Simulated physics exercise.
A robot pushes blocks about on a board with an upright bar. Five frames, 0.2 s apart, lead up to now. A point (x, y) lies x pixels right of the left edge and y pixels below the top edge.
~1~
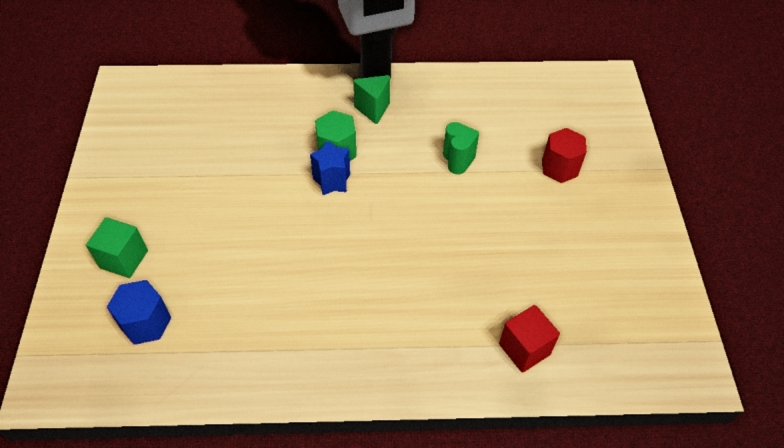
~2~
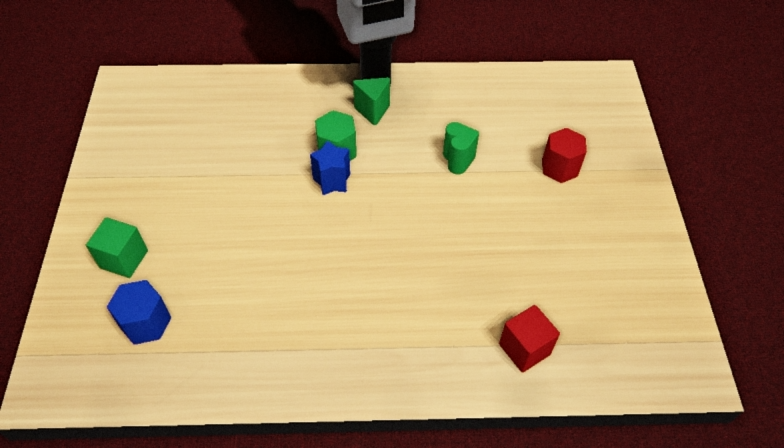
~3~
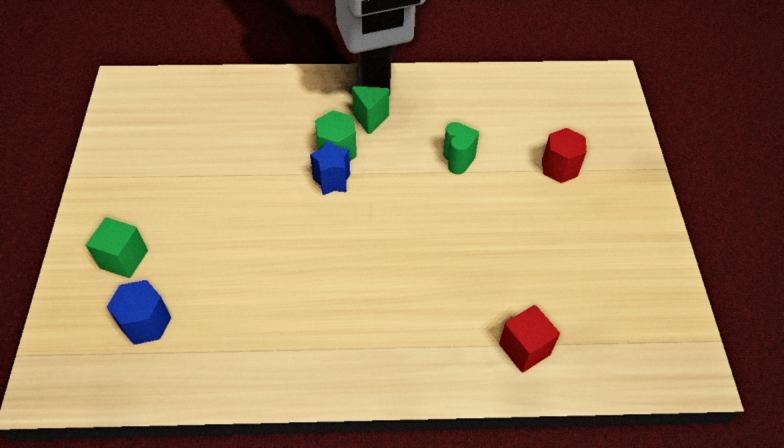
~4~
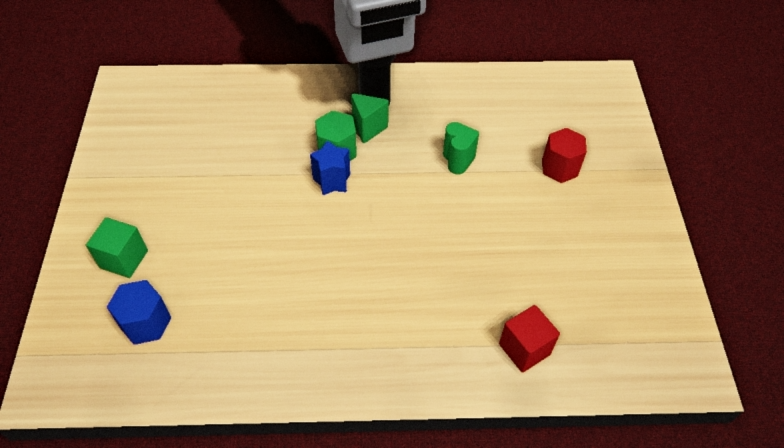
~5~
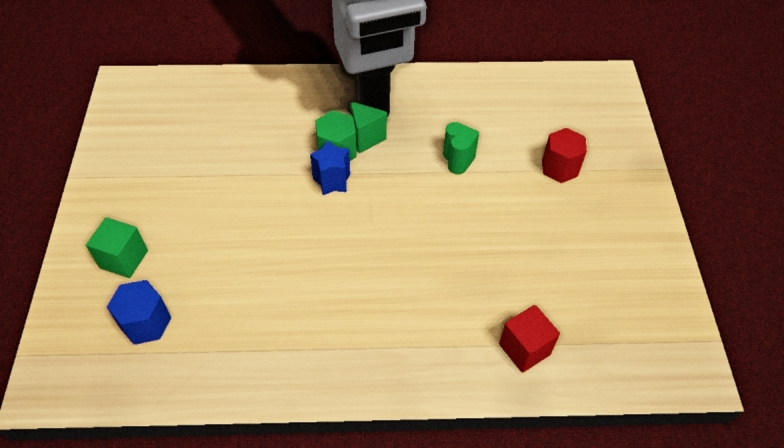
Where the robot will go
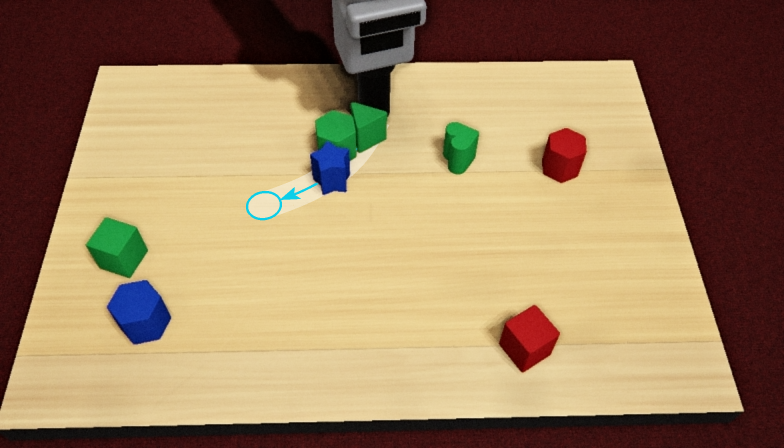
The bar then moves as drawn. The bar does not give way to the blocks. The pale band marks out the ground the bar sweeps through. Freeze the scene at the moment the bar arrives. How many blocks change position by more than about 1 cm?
It should be three or more.
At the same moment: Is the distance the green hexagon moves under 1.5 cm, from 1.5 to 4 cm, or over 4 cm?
The shift is above 4 cm.
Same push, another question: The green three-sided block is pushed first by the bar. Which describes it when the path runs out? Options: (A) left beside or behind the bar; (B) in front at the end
A - left beside or behind the bar.
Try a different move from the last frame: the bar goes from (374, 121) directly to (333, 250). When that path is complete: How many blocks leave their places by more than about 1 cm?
Going by the path, three or more of them shift by more than about 1 cm.
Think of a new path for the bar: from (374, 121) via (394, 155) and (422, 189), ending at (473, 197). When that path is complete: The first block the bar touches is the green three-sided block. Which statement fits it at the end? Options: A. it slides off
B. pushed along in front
Option A.
The drawn path runs from (374, 121) via (352, 156) and (314, 185), ending at (264, 205).
What follows on the original path. One third of the way, bar (352, 147); blue star block (315, 166), turned 25° anticlockwise; green hexagon (309, 135), turned 25° clockwise; green three-sided block (341, 151).
Two thirds of the way, bar (313, 177); blue star block (284, 188), turned 40° anticlockwise; green hexagon (283, 142), turned 95° clockwise; green three-sided block (316, 183), turned 25° anticlockwise.
At the end, bar (262, 197); blue star block (264, 206), turned 110° anticlockwise; green hexagon (275, 143), turned 125° clockwise; green three-sided block (314, 187), turned 45° anticlockwise.
